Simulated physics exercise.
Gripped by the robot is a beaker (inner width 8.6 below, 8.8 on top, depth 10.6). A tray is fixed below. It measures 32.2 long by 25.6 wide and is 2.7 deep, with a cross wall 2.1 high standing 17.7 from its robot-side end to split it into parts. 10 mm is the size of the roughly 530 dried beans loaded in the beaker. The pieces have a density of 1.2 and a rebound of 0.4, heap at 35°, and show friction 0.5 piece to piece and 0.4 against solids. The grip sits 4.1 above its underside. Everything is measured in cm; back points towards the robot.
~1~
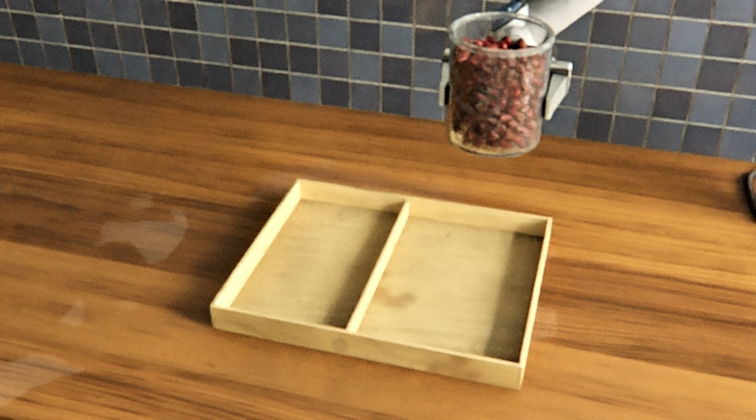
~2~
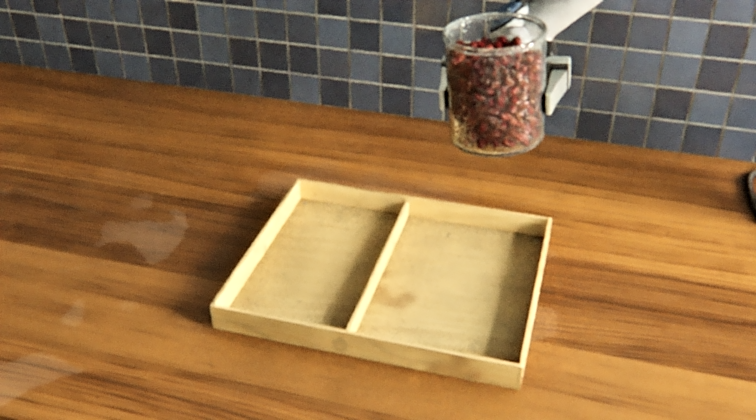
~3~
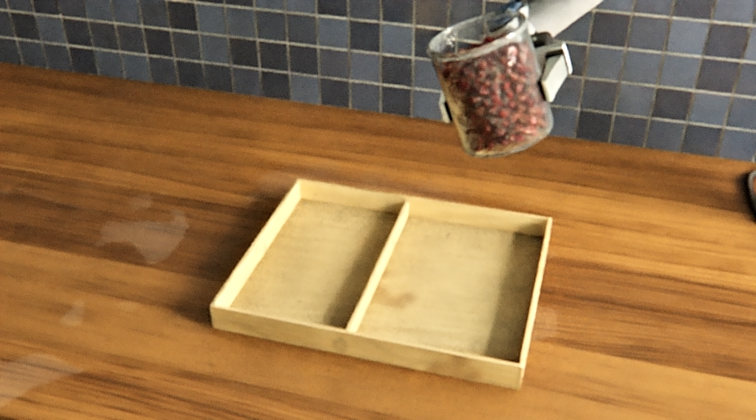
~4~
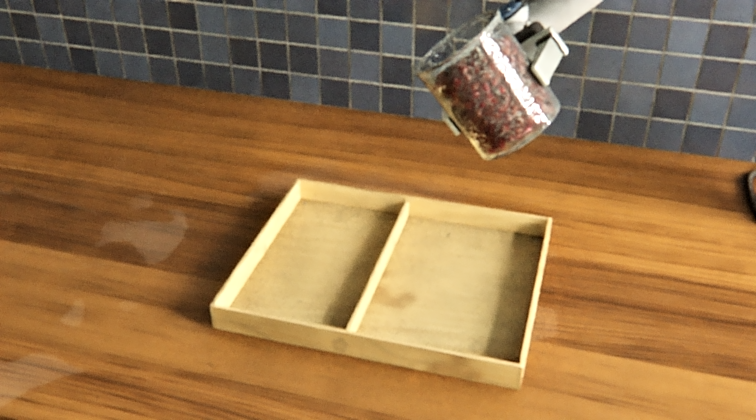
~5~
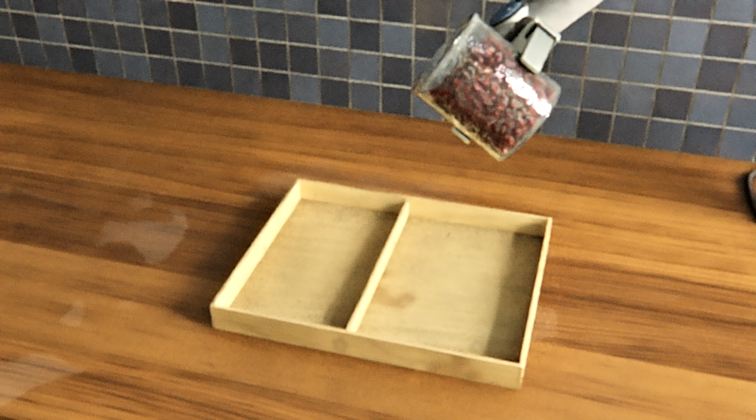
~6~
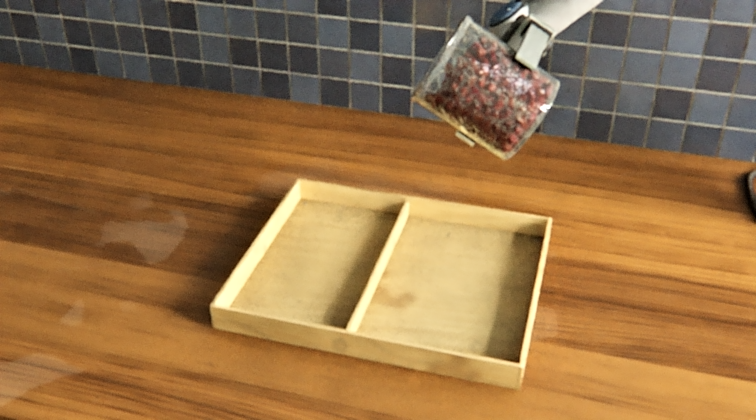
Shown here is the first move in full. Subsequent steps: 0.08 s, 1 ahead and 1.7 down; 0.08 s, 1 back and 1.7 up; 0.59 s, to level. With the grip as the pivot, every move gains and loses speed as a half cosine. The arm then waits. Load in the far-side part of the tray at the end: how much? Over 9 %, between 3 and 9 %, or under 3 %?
Under 3 %.
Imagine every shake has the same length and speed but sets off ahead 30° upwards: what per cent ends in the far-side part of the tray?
I'd reckon around 10 per cent.
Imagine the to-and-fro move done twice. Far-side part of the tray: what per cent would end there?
Then about 0 per cent.
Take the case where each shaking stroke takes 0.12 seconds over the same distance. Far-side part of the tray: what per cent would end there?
In that case it would be near 0 percent.
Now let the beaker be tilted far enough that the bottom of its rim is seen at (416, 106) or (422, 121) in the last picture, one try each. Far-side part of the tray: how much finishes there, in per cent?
5 % and 10 %.
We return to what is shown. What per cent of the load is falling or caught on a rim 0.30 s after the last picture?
Roughly 1 per cent.
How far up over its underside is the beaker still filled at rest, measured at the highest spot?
Roughly 10.5 cm.
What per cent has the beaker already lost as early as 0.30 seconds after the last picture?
Roughly 0 percent up to then.
Then, 0.30 s after the last picture, tilted 52° forward, highest piece 29 above the table; 522 in the beaker, 4 in flight or on a rim.
Then, 0.60 s after the last picture, tilted 9° forward, highest piece 31 above the table; 522 in the beaker, 4 in the far-side part.
Then, 0.95 s after the last picture, level, highest piece 31 above the table; 522 in the beaker, 4 in the far-side part.
Then, 2.00 s after the last picture, level, highest piece 31 above the table; 522 in the beaker, 4 in the far-side part.
Final count, 522 in the beaker, 4 in the far-side part. That is 1 % in the far-side part of the tray.
